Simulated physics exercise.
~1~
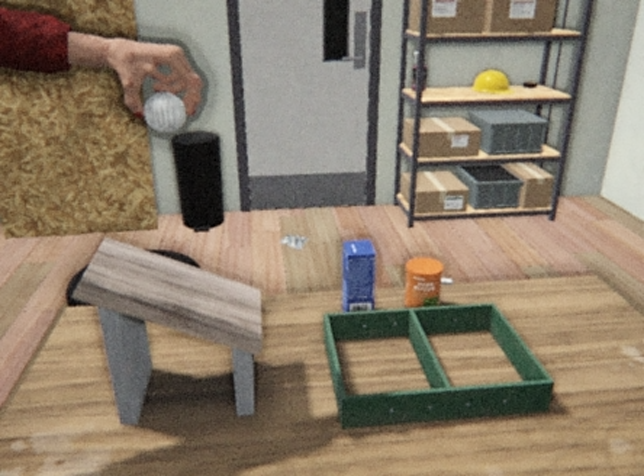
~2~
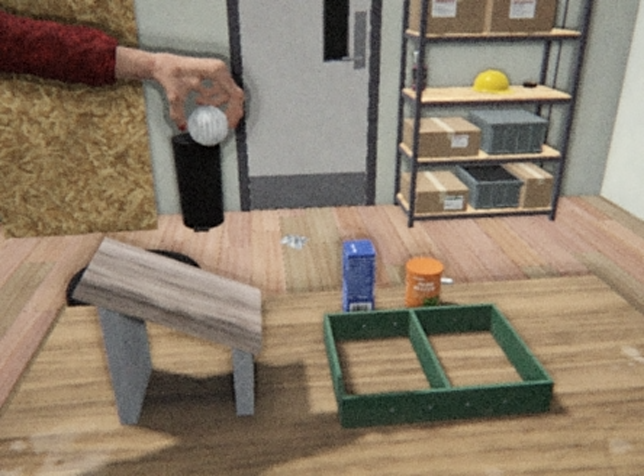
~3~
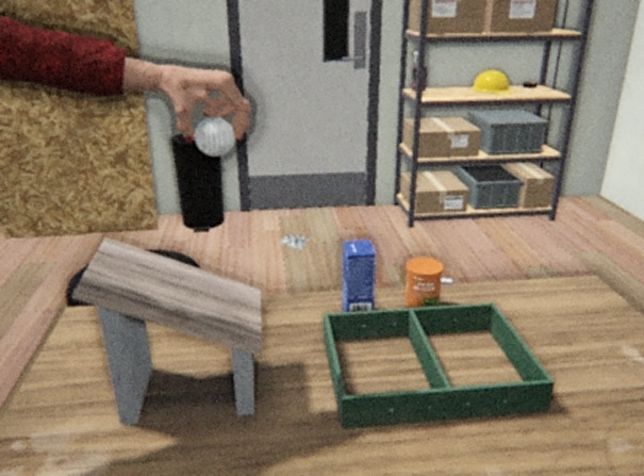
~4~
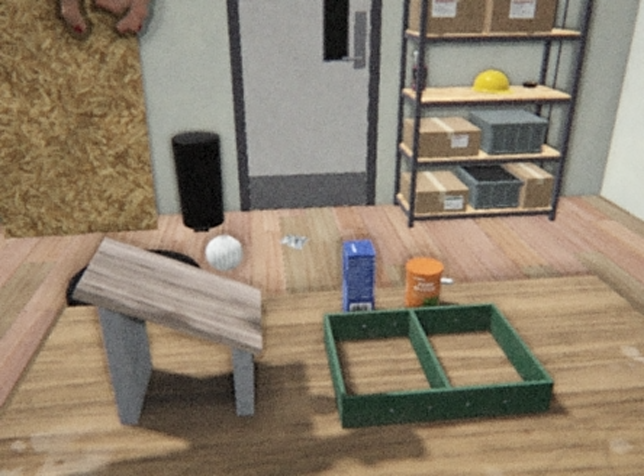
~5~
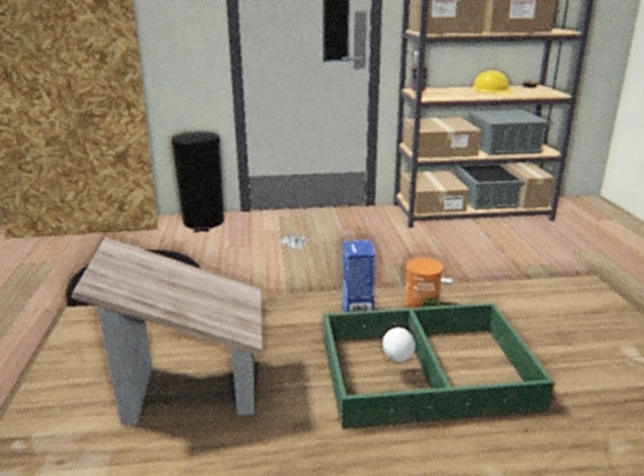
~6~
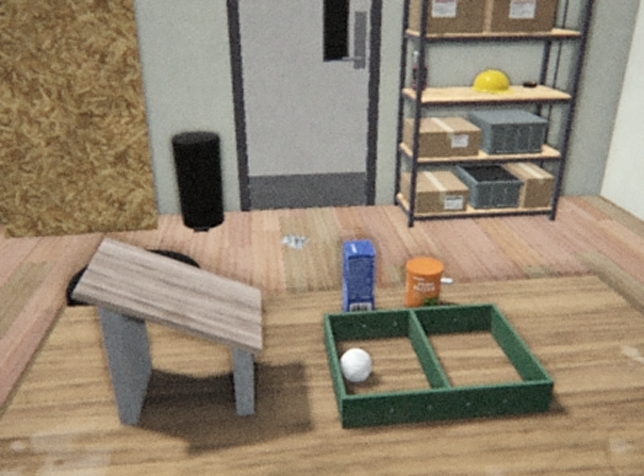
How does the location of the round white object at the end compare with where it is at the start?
At the start it is held in a hand at the upper left, above the table. At the end it is lower and farther right, inside the left bay of the green tray.
A hand drops a round white object, which ends up in the green tray's left bay.
